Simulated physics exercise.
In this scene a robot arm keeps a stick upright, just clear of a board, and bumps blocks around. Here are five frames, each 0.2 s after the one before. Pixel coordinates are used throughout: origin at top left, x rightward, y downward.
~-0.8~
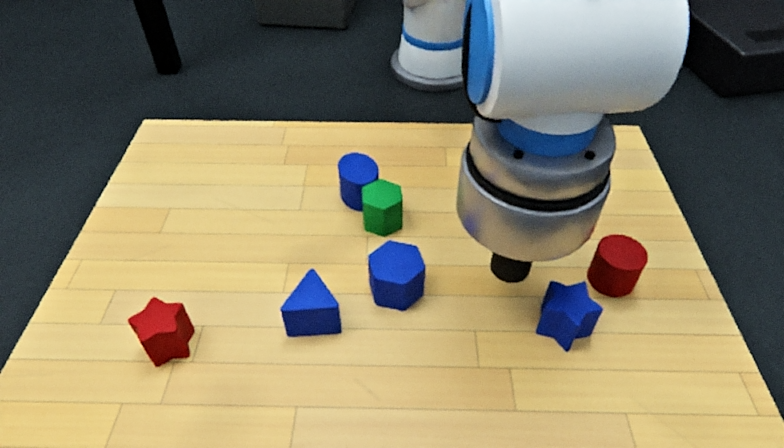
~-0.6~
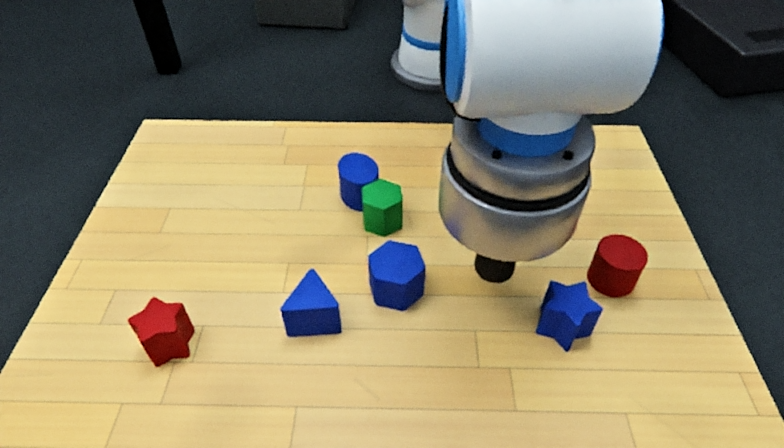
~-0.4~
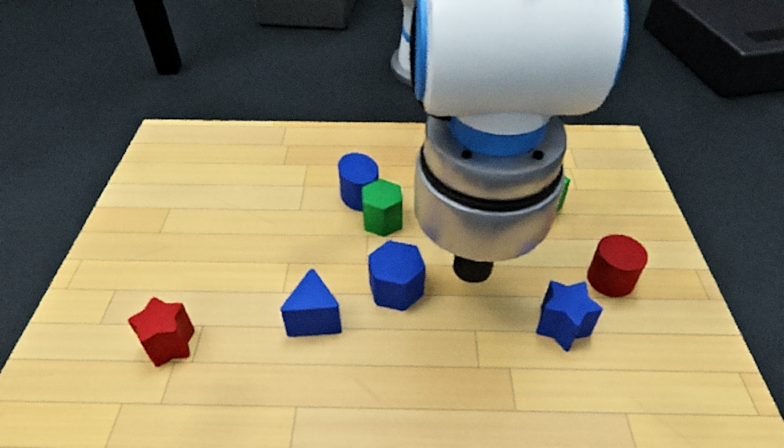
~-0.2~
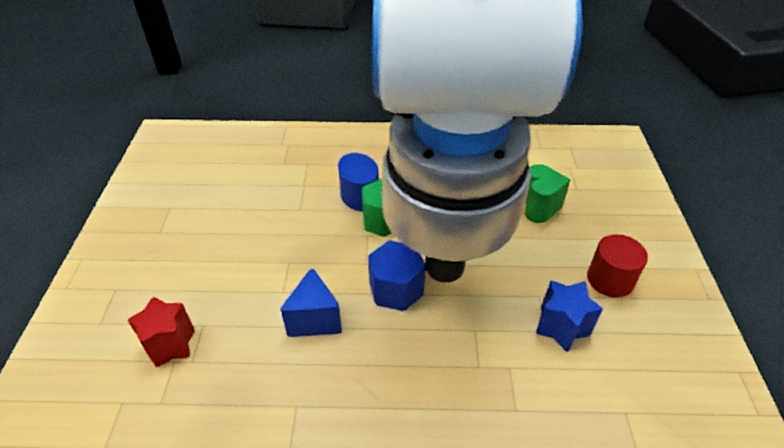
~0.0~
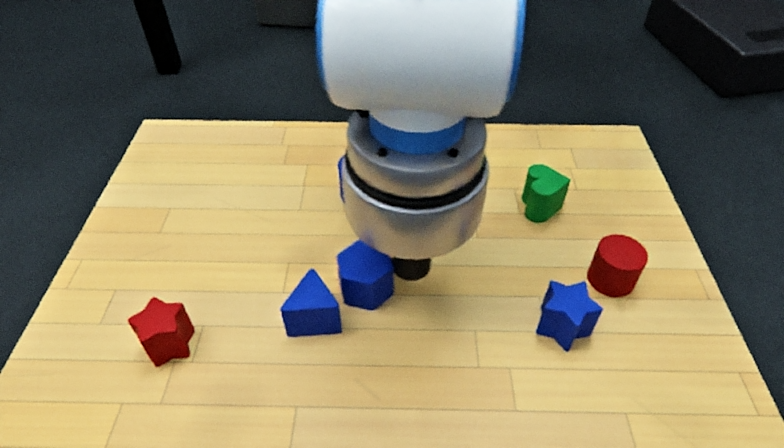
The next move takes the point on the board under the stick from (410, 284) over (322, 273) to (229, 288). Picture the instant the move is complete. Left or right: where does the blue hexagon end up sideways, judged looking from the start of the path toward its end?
The answer is left: Facing from the path's start to its end, that's where the blue hexagon shifts.
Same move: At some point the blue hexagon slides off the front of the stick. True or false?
That statement is not accurate.
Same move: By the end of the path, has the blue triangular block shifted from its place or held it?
From what I can tell, it won't keep its place.
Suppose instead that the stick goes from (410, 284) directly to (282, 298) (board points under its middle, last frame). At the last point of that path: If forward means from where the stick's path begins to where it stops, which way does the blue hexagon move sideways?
Facing the way the path runs, start to end, you'll find the blue hexagon has shifted right.
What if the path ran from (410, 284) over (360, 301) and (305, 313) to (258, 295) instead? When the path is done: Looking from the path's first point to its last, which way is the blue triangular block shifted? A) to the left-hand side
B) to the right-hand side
Choice A: To the left-hand side.
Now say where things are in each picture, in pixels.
The first picture shows tip of the stick at (510, 268), middles of tops, red star-shaped block at (156, 318), blue triangular block at (310, 294), blue hexagon at (396, 261), green hexagon at (382, 193).
The second picture shows stick at (494, 268), nothing pushed.
The third picture shows stick at (472, 268), nothing pushed.
The fourth picture shows stick at (445, 267), nothing pushed.
The fifth picture shows stick at (411, 266), red star-shaped block at (156, 318), blue triangular block at (310, 294), blue hexagon at (365, 261), green hexagon hidden.
On the path given first. One third of the way, stick at (349, 253); blue triangular block at (294, 297), turned 45° anticlockwise; blue hexagon at (302, 258), turned 25° anticlockwise.
Two thirds of the way, stick at (287, 260); blue triangular block at (291, 299), turned 55° anticlockwise; blue hexagon at (239, 268), turned 25° anticlockwise.
At the end, stick at (223, 270); red star-shaped block at (138, 328); blue triangular block at (291, 299), turned 55° anticlockwise; blue hexagon at (175, 288), turned 50° anticlockwise; green hexagon unmoved.
